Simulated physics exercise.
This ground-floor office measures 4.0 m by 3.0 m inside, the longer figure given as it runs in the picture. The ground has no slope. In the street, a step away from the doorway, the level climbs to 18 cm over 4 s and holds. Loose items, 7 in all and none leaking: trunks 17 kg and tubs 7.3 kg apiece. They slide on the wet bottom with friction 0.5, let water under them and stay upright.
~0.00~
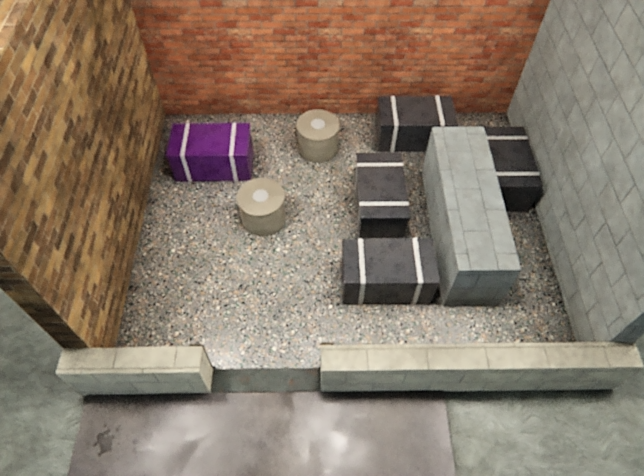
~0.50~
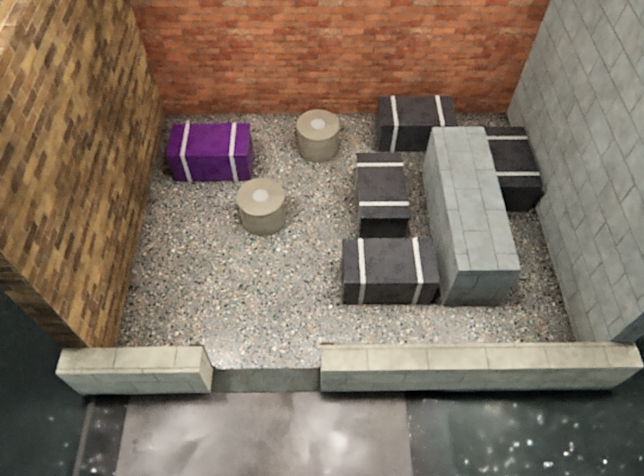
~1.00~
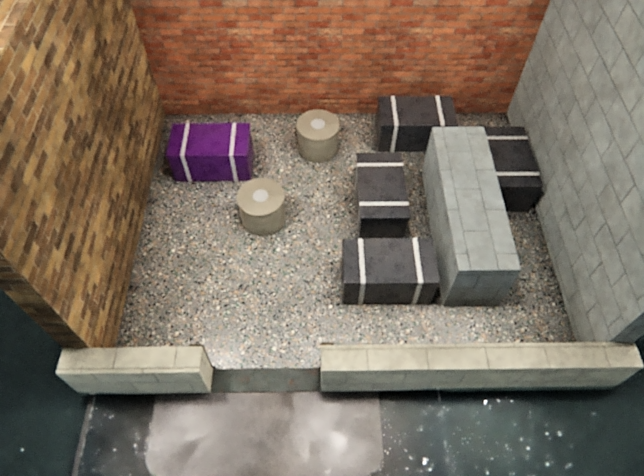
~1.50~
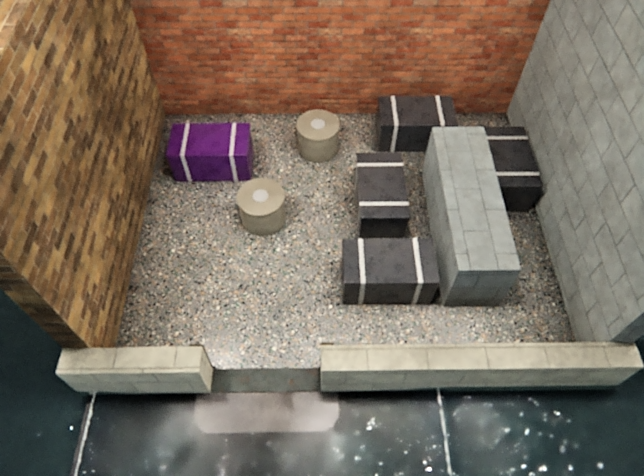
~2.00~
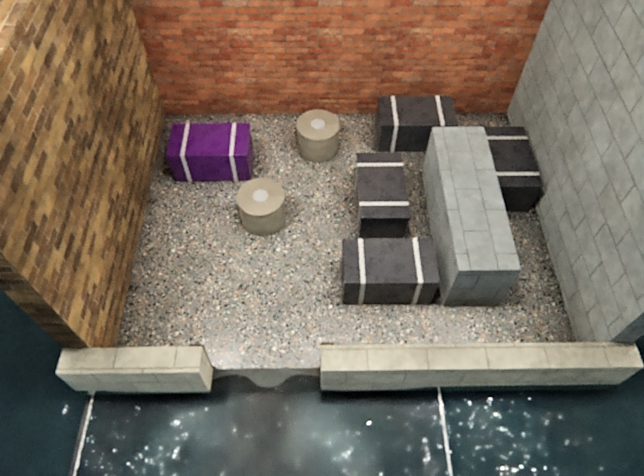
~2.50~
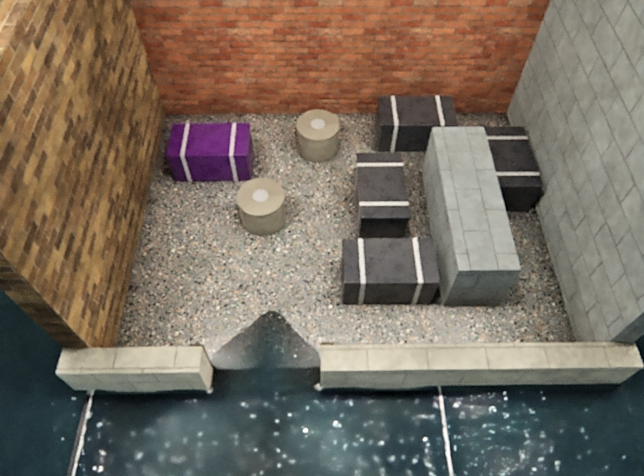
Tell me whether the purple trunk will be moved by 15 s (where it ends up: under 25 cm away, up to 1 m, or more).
The purple trunk is nudged along.
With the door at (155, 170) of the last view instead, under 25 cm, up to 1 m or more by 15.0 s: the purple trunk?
Then the purple trunk moves a short way.
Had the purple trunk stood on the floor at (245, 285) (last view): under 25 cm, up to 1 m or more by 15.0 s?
It ends far away.
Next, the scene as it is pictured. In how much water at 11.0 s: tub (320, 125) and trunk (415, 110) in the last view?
Roughly 9 and 10 cm.
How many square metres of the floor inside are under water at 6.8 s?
About 8.5 m2.
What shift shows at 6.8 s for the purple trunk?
Roughly 50 cm by then.
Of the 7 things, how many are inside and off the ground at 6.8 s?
3 of them.
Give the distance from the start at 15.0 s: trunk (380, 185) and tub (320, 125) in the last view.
In turn: 60 cm, 120 cm.
After 3.5 s the purple trunk is near (209, 139), 0.0 m from its start, aground; 0 afloat.
After 6.8 s the purple trunk is near (209, 98), 0.5 m from its start, afloat; 3 afloat.
After 11.0 s the purple trunk is near (198, 106), 0.4 m from its start, afloat; 6 afloat.
After 15.0 s the purple trunk is near (215, 98), 0.5 m from its start, afloat; 7 afloat.
